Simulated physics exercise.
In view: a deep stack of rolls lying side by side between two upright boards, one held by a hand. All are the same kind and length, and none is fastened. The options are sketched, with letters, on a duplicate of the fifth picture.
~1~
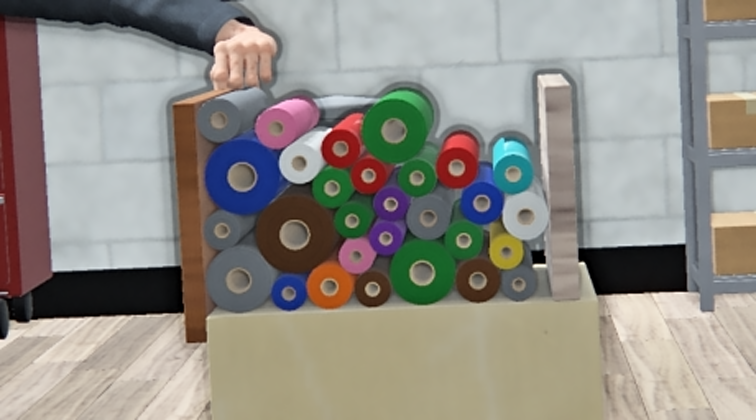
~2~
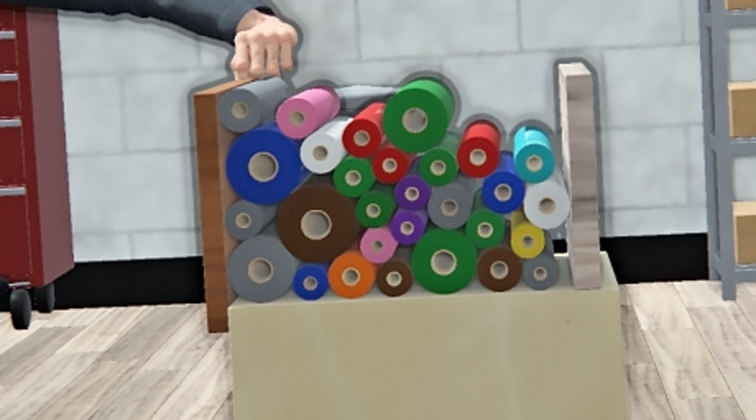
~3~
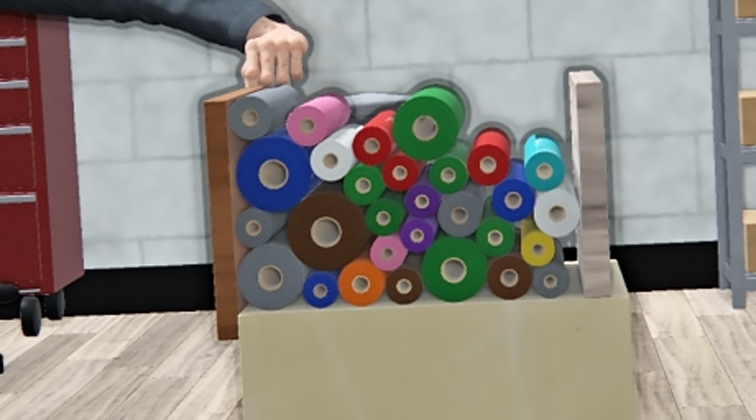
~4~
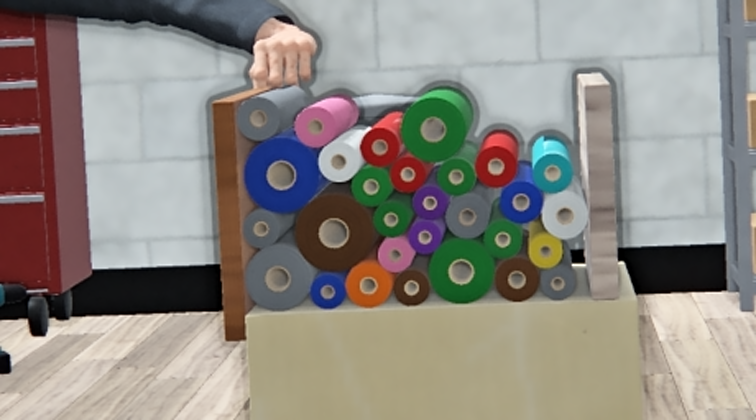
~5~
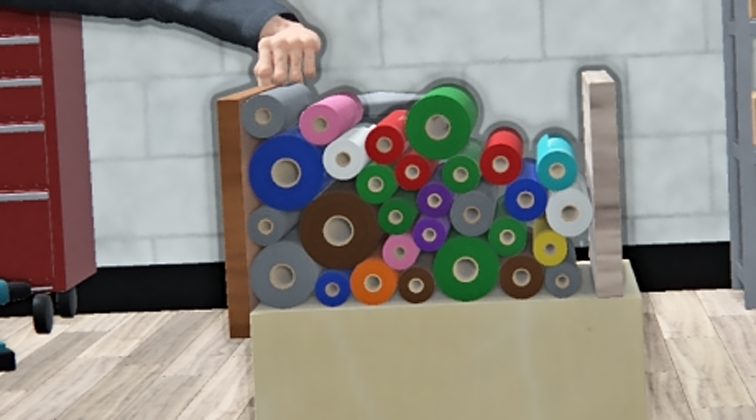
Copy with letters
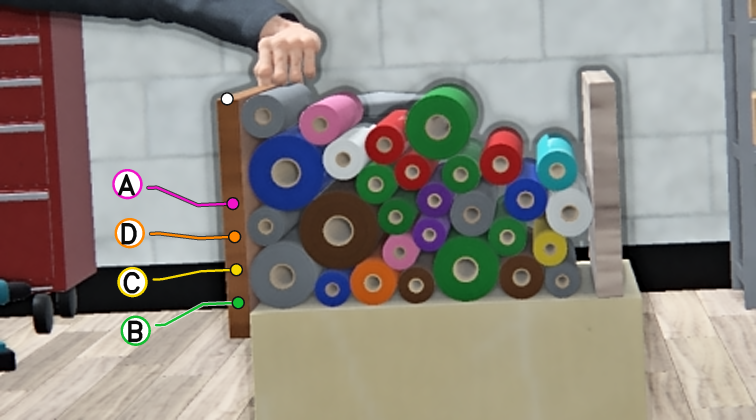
The stacked colored rolls shift slightly right in view while a hand grips the left board.
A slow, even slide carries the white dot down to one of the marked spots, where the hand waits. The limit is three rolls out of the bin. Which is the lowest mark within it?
Stop at D.
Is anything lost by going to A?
Yes, at A.
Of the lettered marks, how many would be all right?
Two of them.
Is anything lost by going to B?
Yes.
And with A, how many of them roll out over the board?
With A, one.
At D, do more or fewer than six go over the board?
Fewer than six.
On the marked copy, A at (232, 203); B at (238, 303); C at (236, 270); D at (234, 237); the white dot at (227, 99).
Taking D. A third of the way, top of the board (243, 164).
Two thirds of the way, top of the board (247, 235).
When it is over, top of the board (247, 235), one out over the board.
As for the rest, A one out over the board; B four out over the board; C four out over the board.
